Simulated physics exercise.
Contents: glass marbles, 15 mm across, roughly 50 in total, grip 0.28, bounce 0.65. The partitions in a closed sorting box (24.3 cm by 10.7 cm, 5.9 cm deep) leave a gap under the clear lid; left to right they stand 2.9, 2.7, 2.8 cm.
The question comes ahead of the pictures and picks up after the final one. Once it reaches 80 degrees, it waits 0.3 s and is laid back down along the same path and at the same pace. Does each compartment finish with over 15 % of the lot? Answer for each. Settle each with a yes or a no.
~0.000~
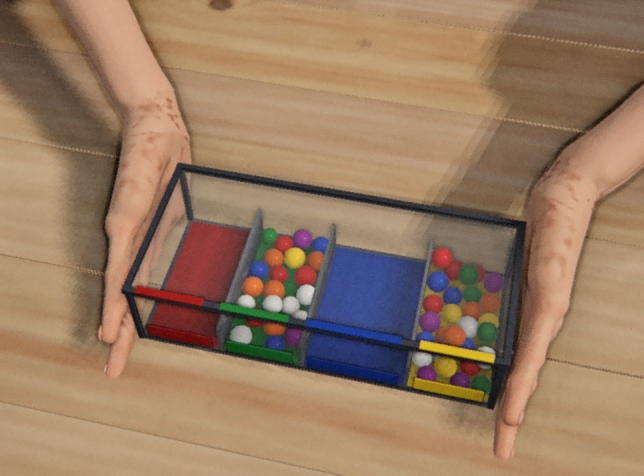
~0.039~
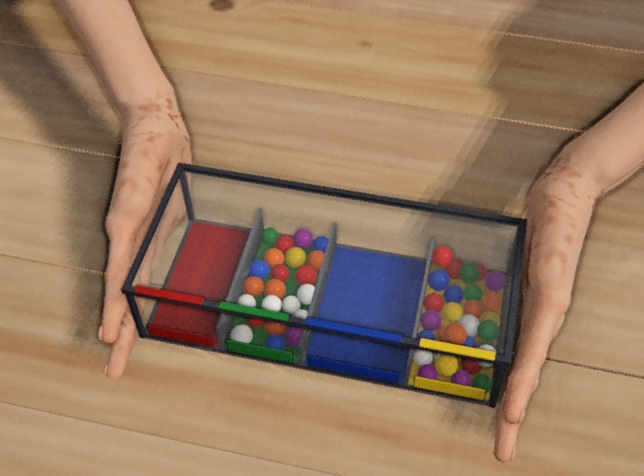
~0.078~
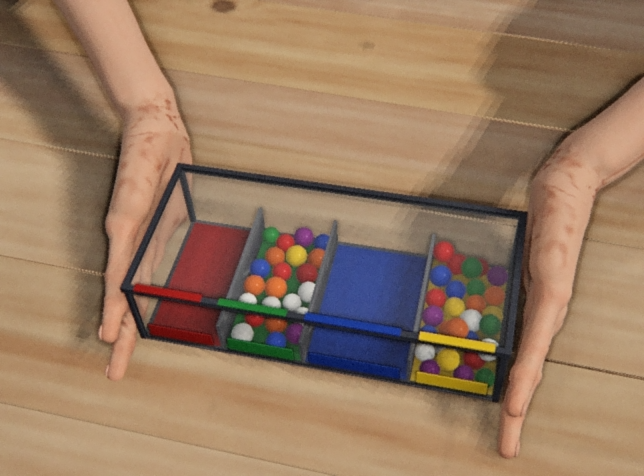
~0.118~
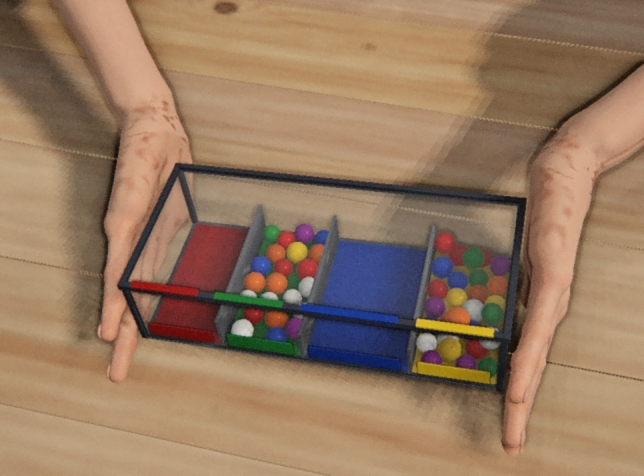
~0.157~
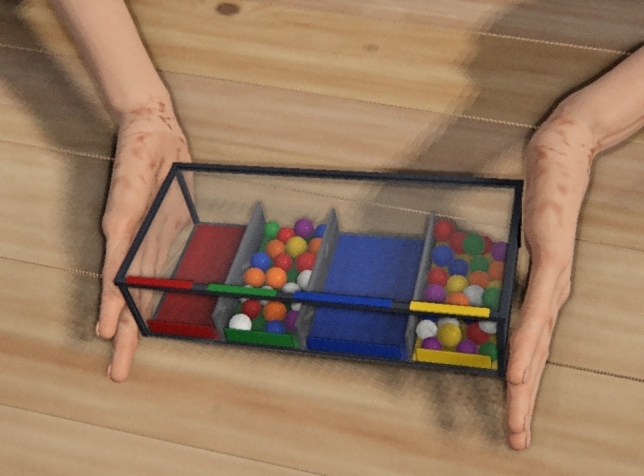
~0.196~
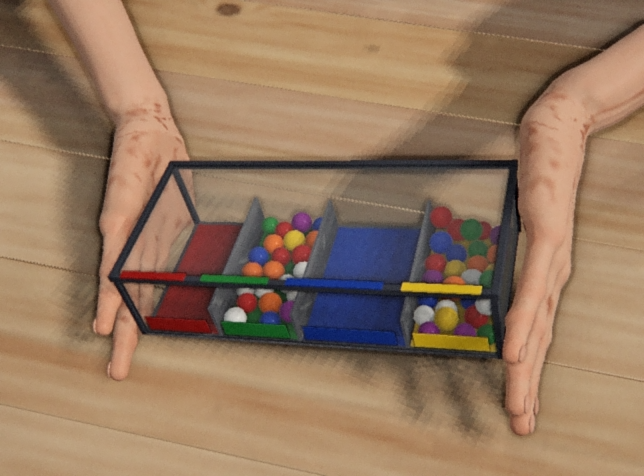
For red compartment, yes; for blue compartment, no; for green compartment, yes; for yellow compartment, yes.
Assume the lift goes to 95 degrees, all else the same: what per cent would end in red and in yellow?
With that change you'd see red at 80 % and yellow at 0 %.
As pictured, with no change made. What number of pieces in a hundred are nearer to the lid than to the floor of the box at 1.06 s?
Roughly 30 per cent.
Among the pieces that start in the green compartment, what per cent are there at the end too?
Around 90 percent stays put.
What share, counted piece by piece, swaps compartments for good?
It works out to about 35 per cent.
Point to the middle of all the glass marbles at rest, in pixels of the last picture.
Resting centre estimate: Around (282, 280).
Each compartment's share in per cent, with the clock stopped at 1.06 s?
Red 0 %, blue 20 %, green 45 %, yellow 35 %.
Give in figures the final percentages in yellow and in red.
In the yellow compartment 25 percent, in the red 30 percent.
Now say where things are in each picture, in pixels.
The first frame shows box tilt 0 degrees, front corners at (129, 288) and (503, 361); green 45 %, yellow 55 %.
The second frame shows box tilt 1 degrees, front corners at (129, 288) and (504, 358).
The third frame shows box tilt 3 degrees, front corners at (128, 286) and (505, 350).
The fourth frame shows box tilt 6 degrees, front corners at (125, 284) and (504, 335), lowest corner left back.
The fifth frame shows box tilt 10 degrees, front corners at (121, 280) and (500, 314), lowest corner left back.
The sixth frame shows box tilt 14 degrees, front corners at (116, 275) and (492, 292), lowest corner left back; green 45 %, yellow 55 %. Its pace works out near 100 degrees a second.
After 1.06 s, tilt 80 degrees; blue 20 %, green 45 %, yellow 35 %.
After 1.64 s, tilt 43 degrees; red 30 %, blue 5 %, green 40 %, yellow 25 %.
After 2.27 s, tilt 0 degrees; red 30 %, blue 5 %, green 40 %, yellow 25 %.
By 3.2 s all is still; red 30 %, blue 5 %, green 40 %, yellow 25 %.
